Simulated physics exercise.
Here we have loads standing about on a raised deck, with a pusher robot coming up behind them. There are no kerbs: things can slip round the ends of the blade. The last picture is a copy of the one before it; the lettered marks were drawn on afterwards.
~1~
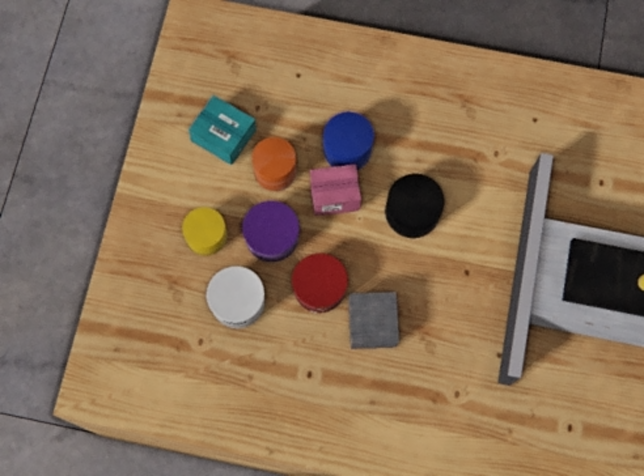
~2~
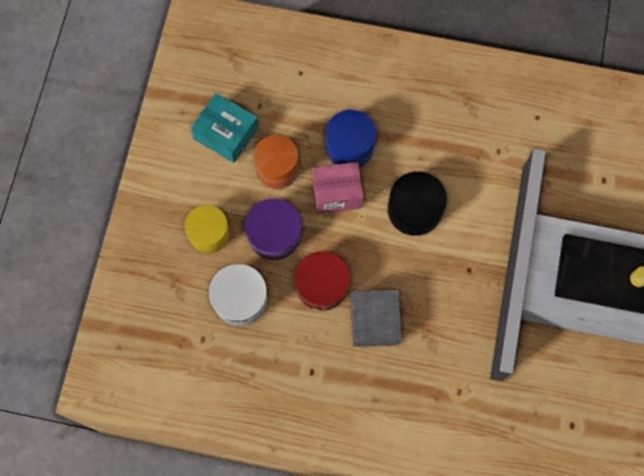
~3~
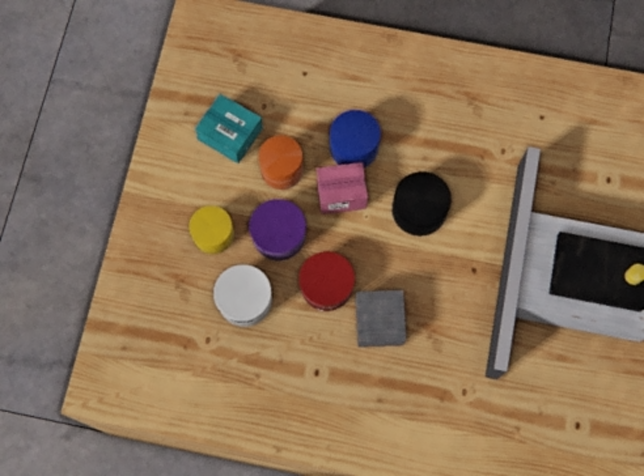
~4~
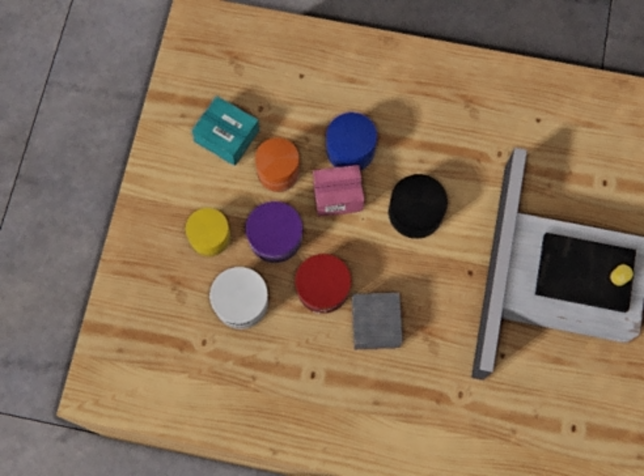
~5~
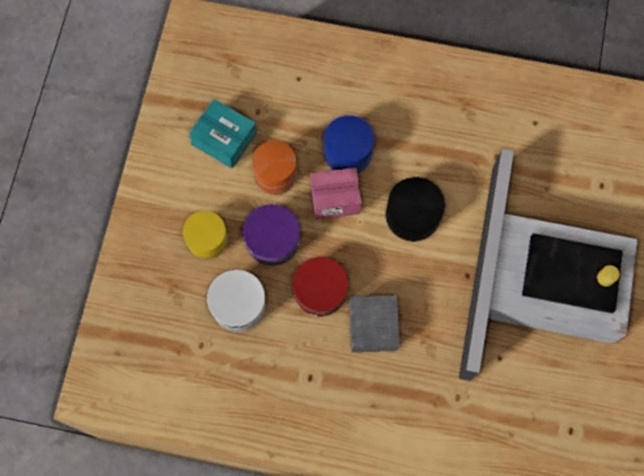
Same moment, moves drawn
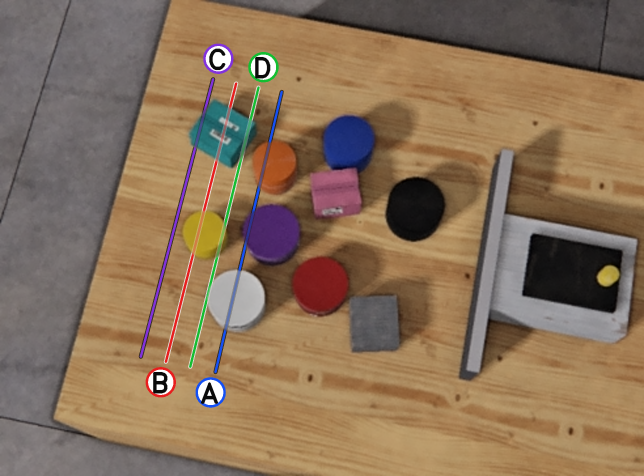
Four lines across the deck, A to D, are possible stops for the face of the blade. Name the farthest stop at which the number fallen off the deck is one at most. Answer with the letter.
It can go as far as B.
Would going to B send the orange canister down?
Yes.
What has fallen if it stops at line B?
It is the orange canister.
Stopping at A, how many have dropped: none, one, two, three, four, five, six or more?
By then, none.
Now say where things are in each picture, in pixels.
The first picture shows yellow canister (205, 232); white pail (237, 298); pink parcel (335, 190).
The second picture shows robot (598, 272); orange canister (277, 162).
The third picture shows robot (593, 270); red pail (327, 282).
The fourth picture shows robot (578, 270); purple pail (275, 233).
The fifth picture shows robot (566, 271); blue canister (348, 146); yellow canister (206, 235); white pail (238, 302).
On the marked copy, A at (250, 226); B at (203, 216); C at (179, 212); D at (226, 221).
Taking B. A third of the way, robot (458, 250); orange canister (268, 165); grey crate (339, 316).
Two thirds of the way, robot (354, 230); orange canister (172, 146); turquoise parcel (190, 105).
When it is over, robot (275, 215); orange canister over the edge; pink parcel (136, 153); one fallen.
As for the rest, A is within the limit but short; C drops four; D is within the limit but short.
